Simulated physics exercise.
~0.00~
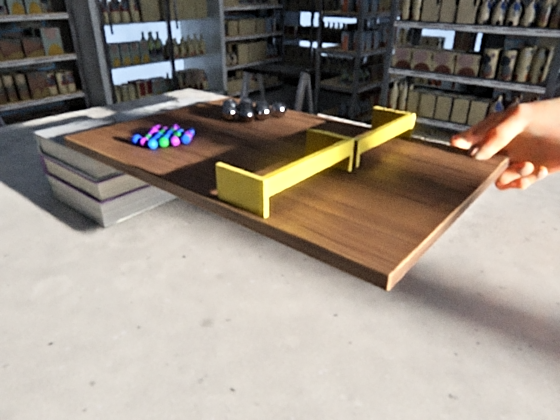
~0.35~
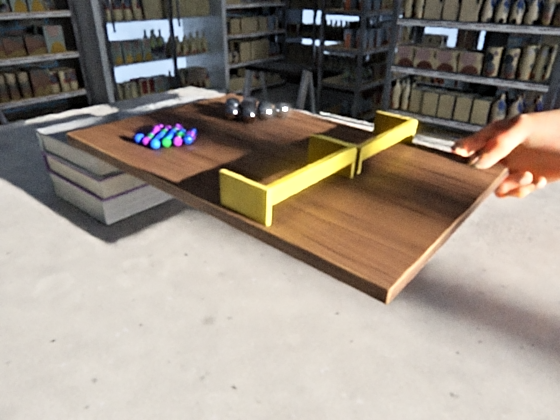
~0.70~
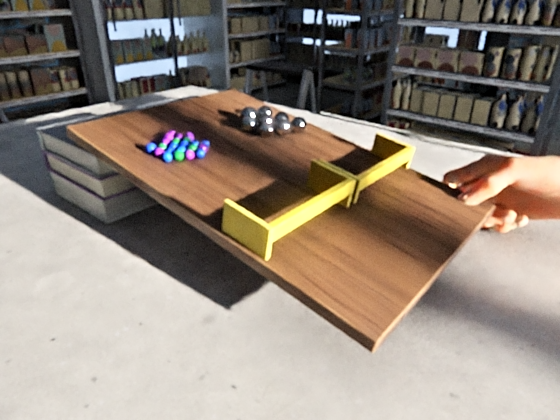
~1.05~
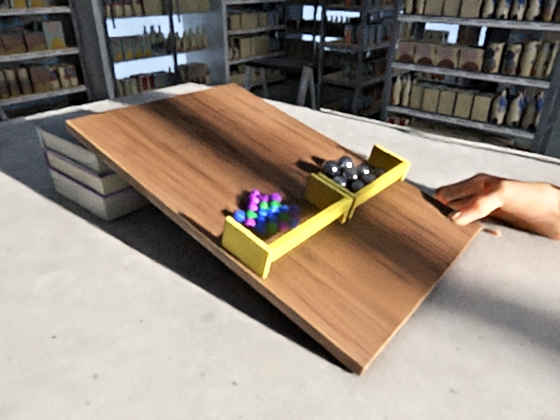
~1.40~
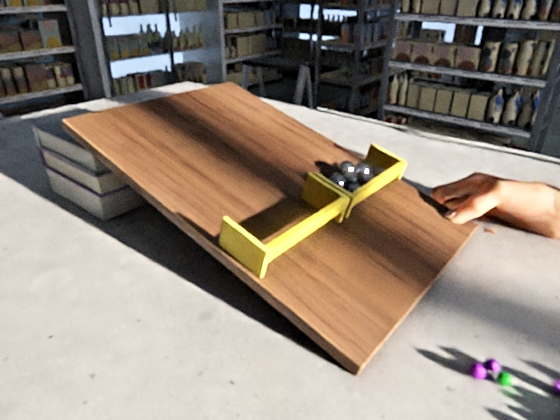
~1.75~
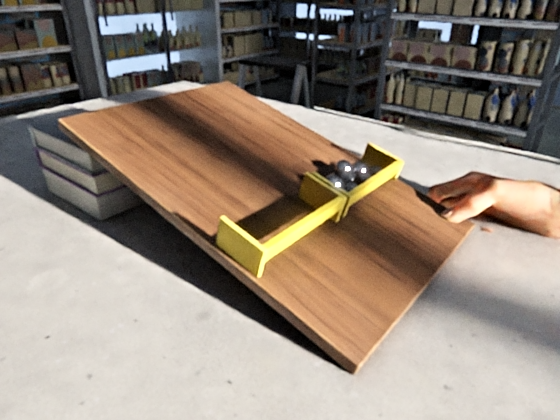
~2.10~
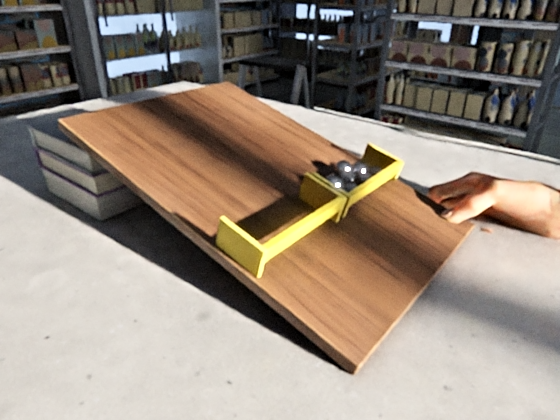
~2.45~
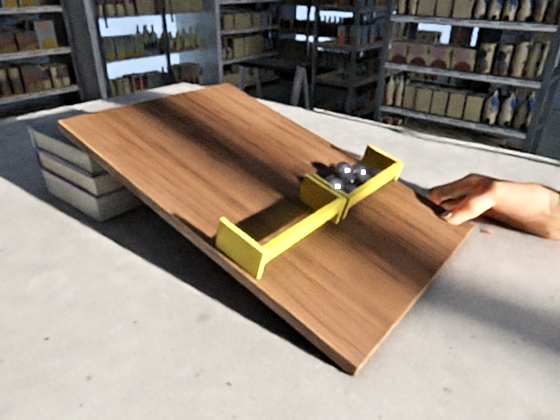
A hand lowered the right end of a wooden board propped on books, and colorful beads and dark balls rolled down toward two yellow barriers; the beads got past theirs and off the board, while the dark balls stayed gathered behind the farther one.
